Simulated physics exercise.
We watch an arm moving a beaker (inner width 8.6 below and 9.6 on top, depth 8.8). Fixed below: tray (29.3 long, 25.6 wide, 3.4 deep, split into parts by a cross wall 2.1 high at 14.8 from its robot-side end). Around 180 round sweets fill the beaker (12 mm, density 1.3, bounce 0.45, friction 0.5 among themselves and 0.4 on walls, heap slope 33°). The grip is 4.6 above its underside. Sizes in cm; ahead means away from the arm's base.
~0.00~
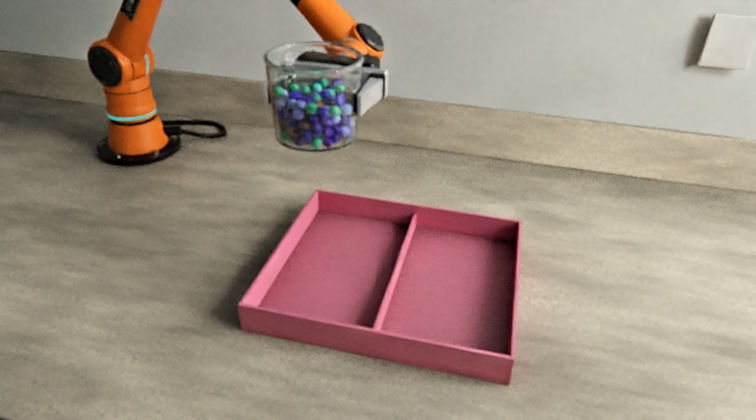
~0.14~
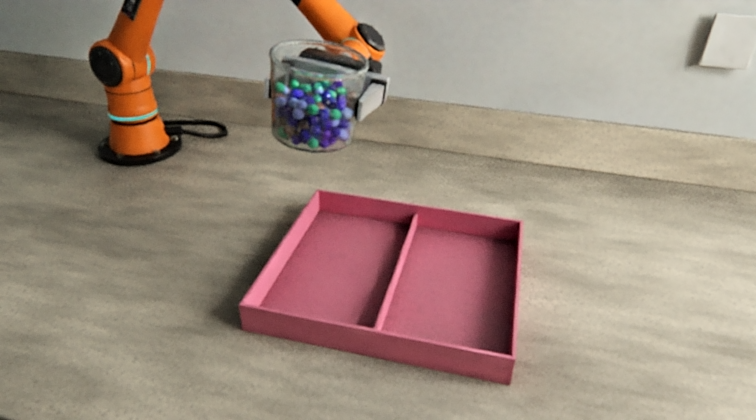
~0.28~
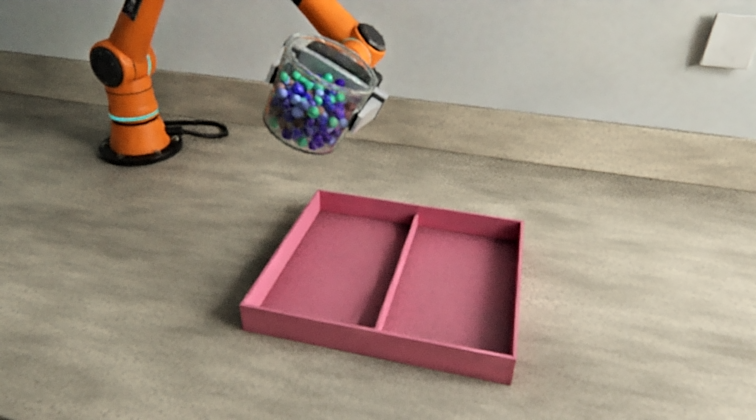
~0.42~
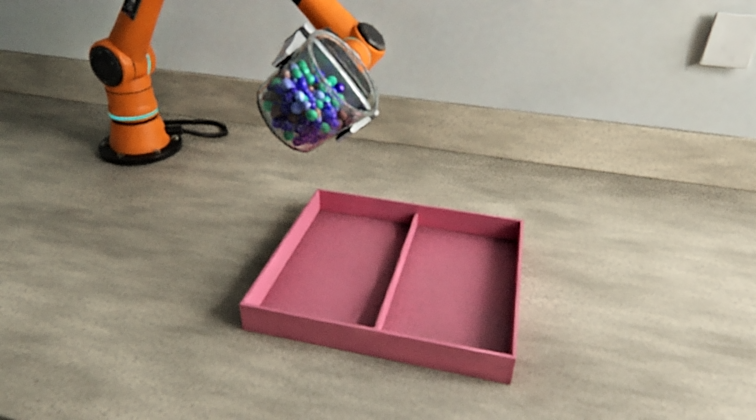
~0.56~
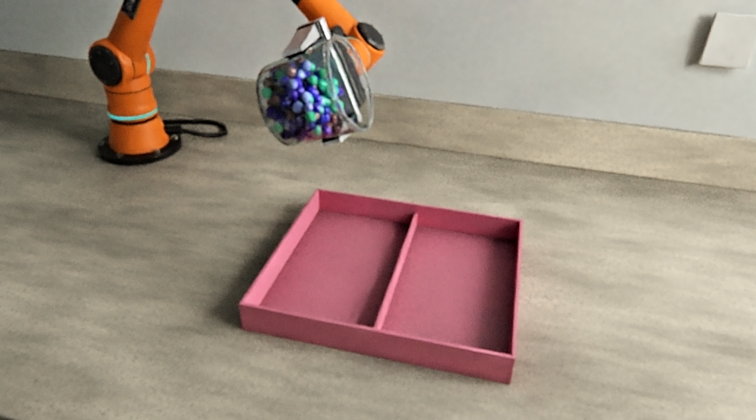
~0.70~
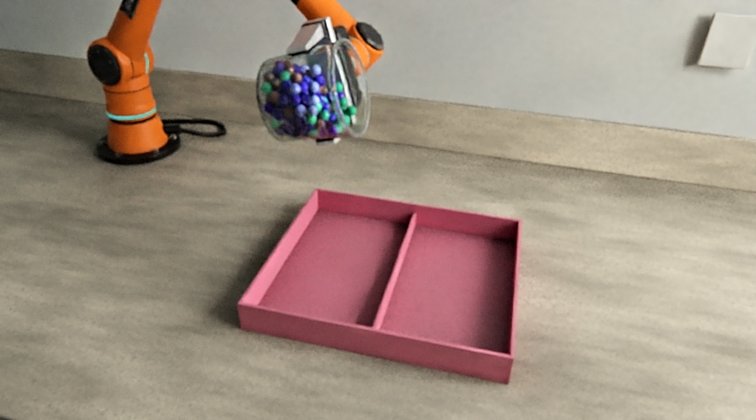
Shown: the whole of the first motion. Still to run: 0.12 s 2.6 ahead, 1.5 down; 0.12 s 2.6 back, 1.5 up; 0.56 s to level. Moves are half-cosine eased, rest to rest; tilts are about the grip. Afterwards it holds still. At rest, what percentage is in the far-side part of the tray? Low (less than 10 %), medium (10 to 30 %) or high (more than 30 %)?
In the far-side part of the tray the share is low, less than 10 %.
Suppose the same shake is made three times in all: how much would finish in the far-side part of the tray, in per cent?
It would be near 15 per cent.
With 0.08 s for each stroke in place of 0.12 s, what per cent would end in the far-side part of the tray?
In that case some 20 per cent.
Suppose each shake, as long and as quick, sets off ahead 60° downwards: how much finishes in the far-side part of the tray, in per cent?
Some 0 per cent.
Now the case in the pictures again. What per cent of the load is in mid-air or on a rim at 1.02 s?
Roughly 8 per cent.
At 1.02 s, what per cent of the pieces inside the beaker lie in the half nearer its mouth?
Roughly 45 per cent.
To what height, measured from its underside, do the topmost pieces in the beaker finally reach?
About 7.5 cm.
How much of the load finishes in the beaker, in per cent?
Roughly 90 per cent.
By 1.02 s, tilted 70° forward, highest piece 25 above the table; 168 in the beaker, 2 in the far-side part, 14 in flight or on a rim.
By 1.34 s, tilted 14° forward, highest piece 27 above the table; 167 in the beaker, 9 in the far-side part, 8 in the robot-side part.
By 1.70 s, level, highest piece 26 above the table; 167 in the beaker, 9 in the far-side part, 8 in the robot-side part.
By 2.75 s, level, highest piece 26 above the table; 167 in the beaker, 9 in the far-side part, 8 in the robot-side part.
Final count, 167 in the beaker, 9 in the far-side part, 8 in the robot-side part. That is 5 % in the far-side part of the tray.
